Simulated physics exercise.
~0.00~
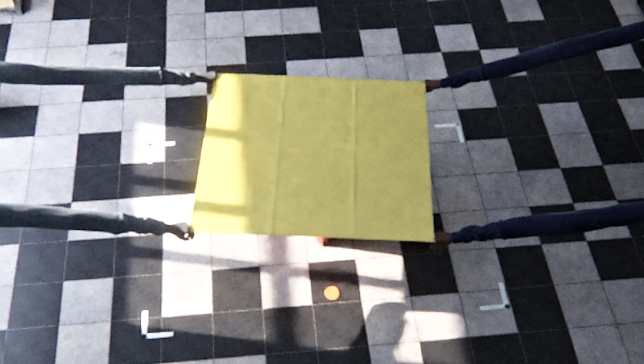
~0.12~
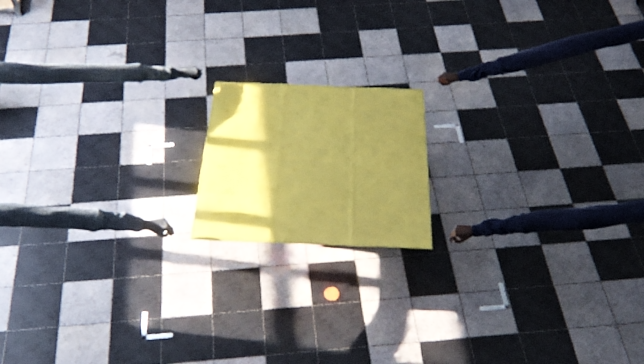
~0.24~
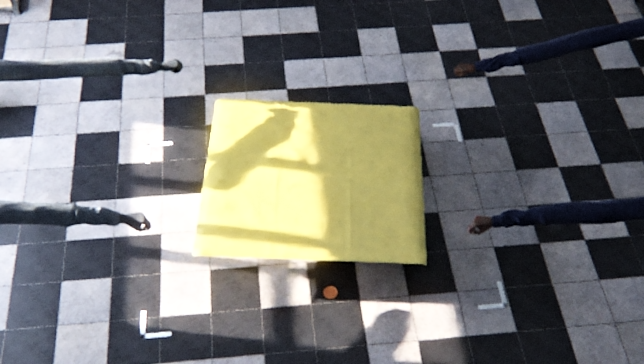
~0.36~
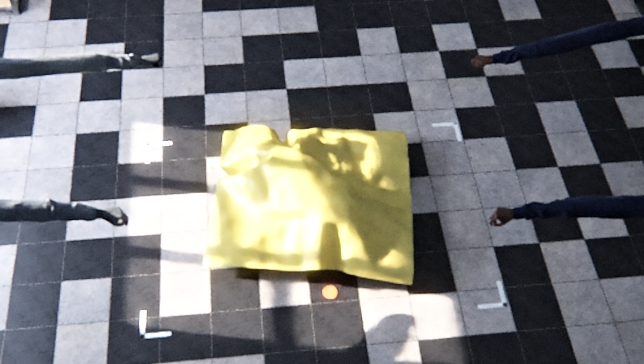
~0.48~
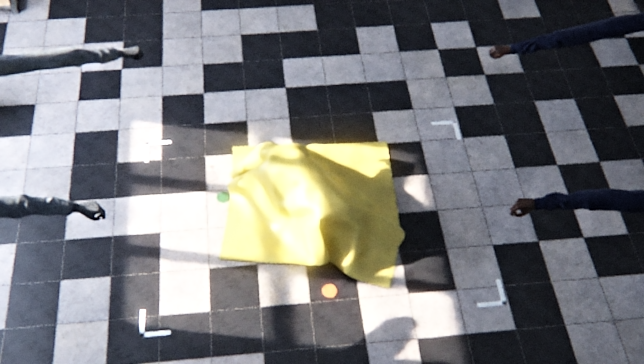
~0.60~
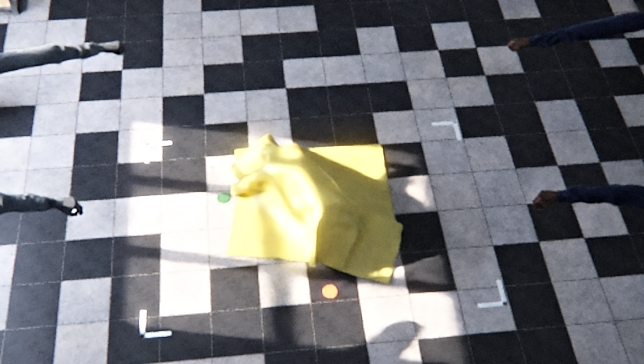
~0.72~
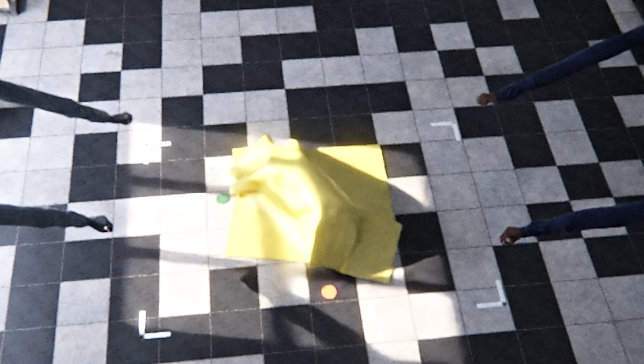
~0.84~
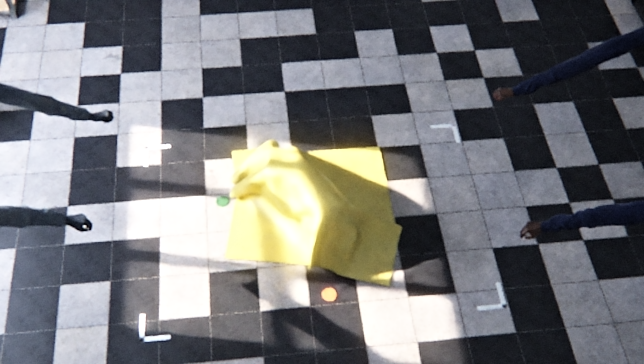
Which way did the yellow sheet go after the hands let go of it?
The yellow sheet moved downward, dropping to the checkered floor.
